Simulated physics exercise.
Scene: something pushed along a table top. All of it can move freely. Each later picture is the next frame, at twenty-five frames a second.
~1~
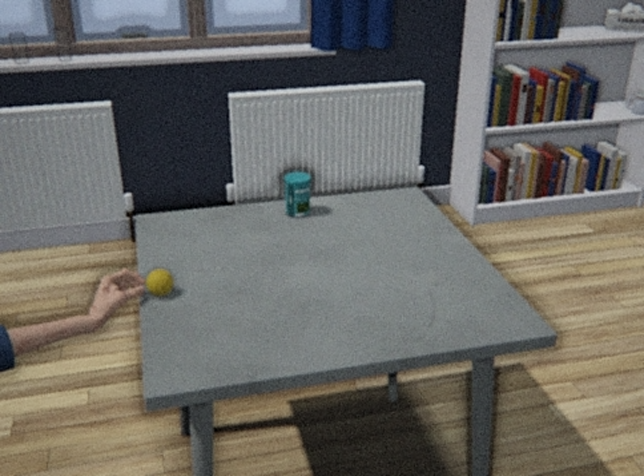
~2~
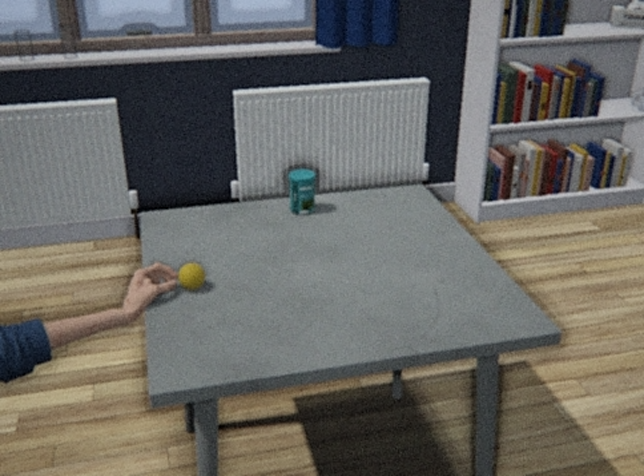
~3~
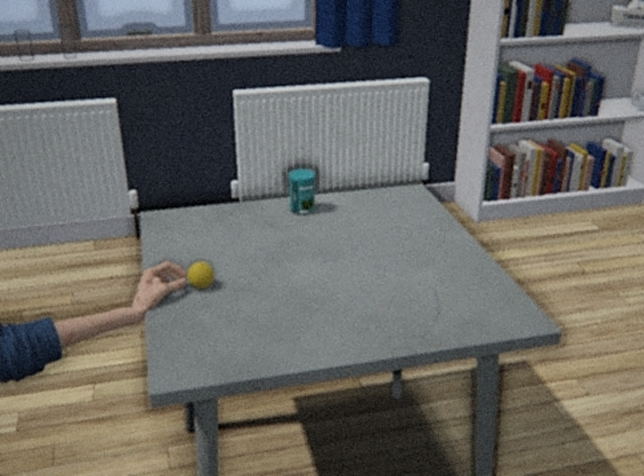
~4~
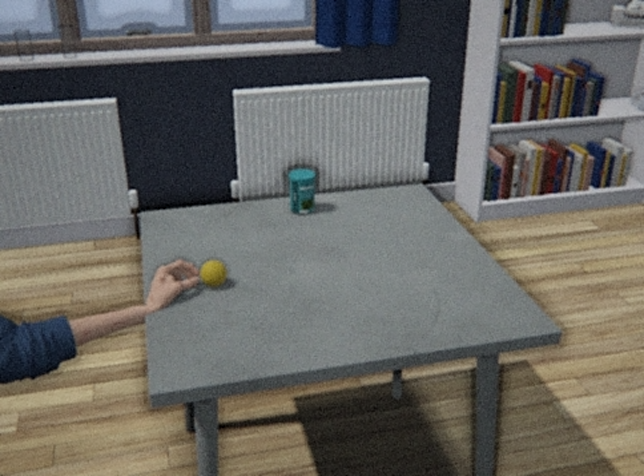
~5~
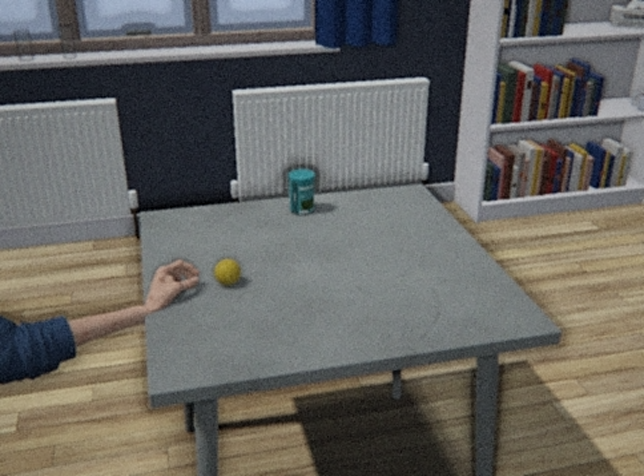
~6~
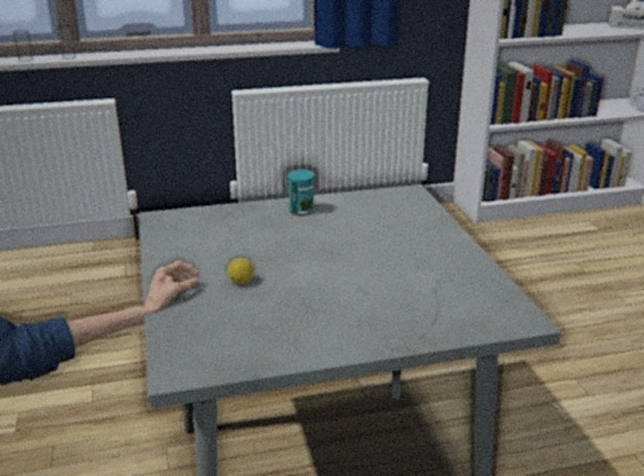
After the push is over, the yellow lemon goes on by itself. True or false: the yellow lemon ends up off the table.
True.
Then, 0.30 s later than the last frame, yellow lemon moved well along near (338, 259).
Then, 0.80 s later than the last frame, yellow lemon moved well along near (472, 243).
Then, 1.20 s later than the last frame, yellow lemon now off the table.
When it is over, off the table, yellow lemon.
